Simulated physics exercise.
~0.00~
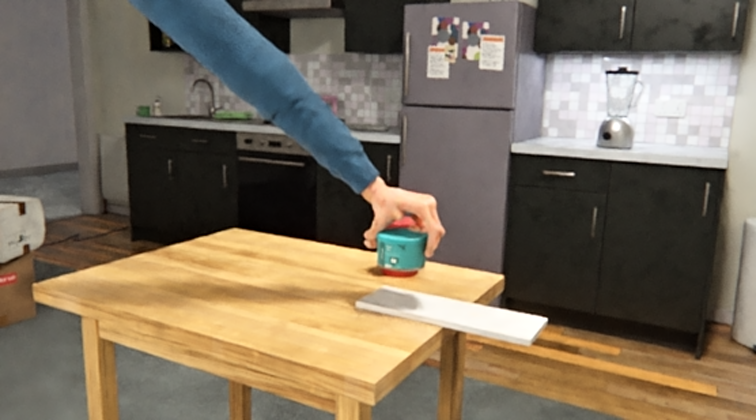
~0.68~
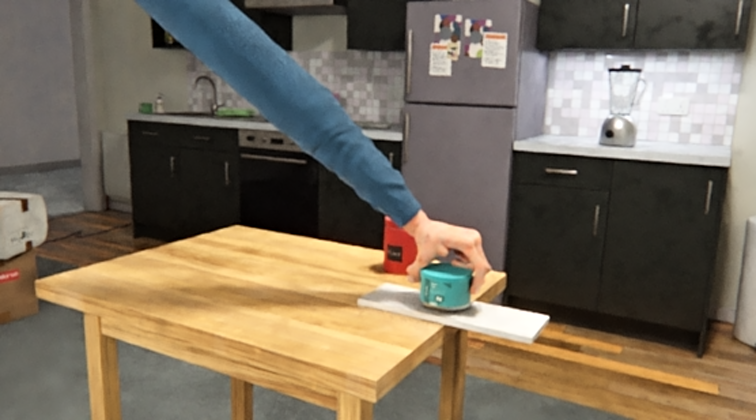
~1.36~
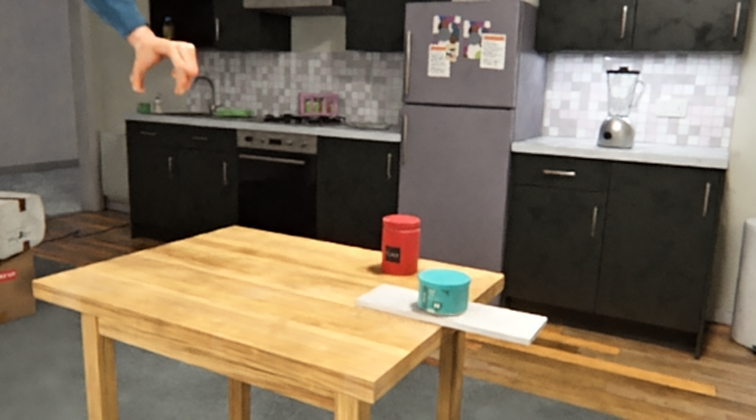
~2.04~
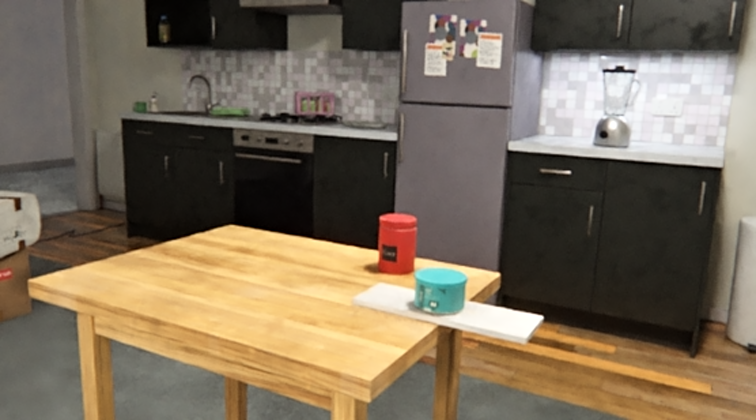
A hand in a blue sleeve moved a turquoise tub from in front of a red jar onto a white board jutting past the table's edge, then let go and drew away, leaving the tub resting on the level board.
